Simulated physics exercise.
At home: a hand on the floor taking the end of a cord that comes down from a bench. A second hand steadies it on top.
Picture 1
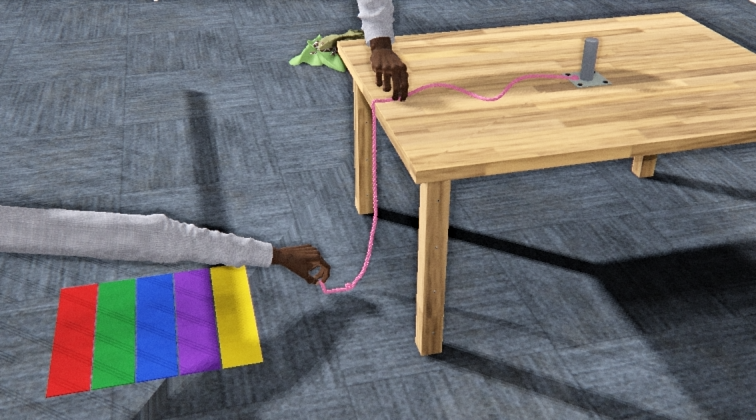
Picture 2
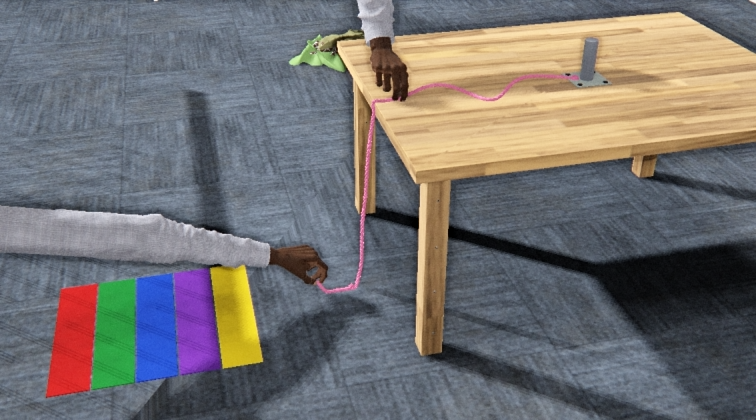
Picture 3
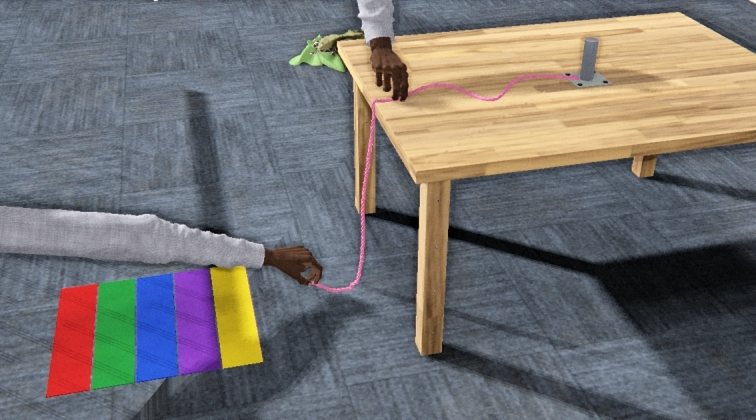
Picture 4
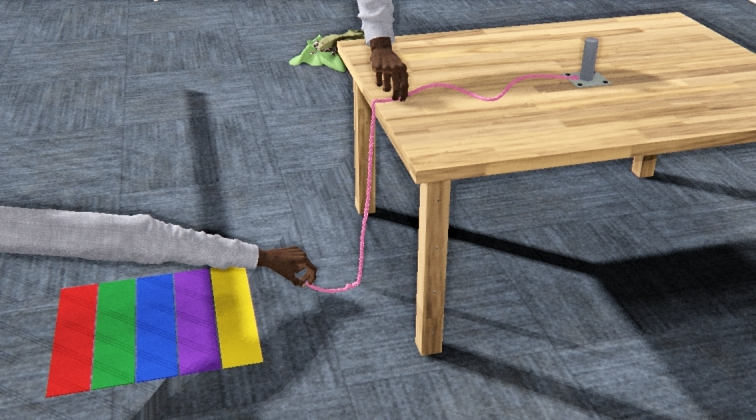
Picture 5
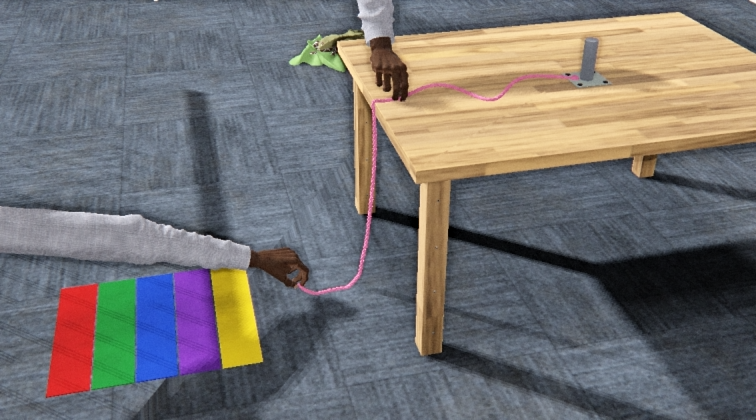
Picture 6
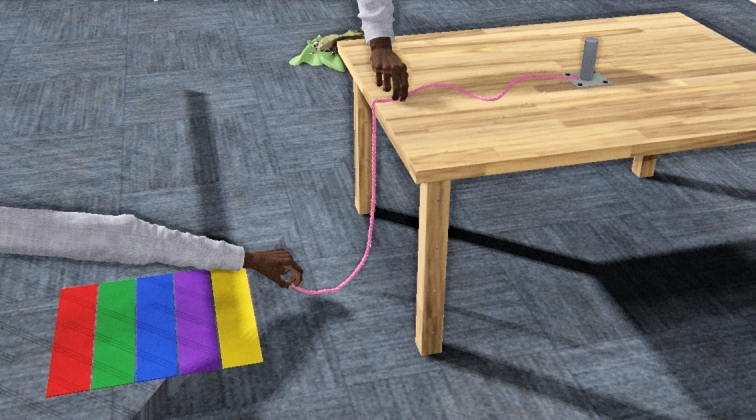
Beside a wooden table, a hand slowly draws a pink cord's end slightly left.
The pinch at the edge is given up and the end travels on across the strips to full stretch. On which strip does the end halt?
The end stops over the green strip.
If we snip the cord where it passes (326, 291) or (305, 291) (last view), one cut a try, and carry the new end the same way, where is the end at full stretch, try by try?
In that order: (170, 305) and (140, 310).
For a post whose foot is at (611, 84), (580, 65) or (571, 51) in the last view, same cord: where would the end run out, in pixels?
The places are (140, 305), (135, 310) and (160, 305).
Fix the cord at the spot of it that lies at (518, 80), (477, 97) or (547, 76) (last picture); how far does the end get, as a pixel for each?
Try by try, around (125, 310), (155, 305) and (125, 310).
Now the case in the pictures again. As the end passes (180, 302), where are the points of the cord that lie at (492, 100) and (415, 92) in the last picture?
At (462, 93), then (374, 111).
Soon after, end near (180, 302); over purple.
After that, end near (142, 307); over blue.
At the stop, end near (118, 311); over green. It gets as far as the green strip.
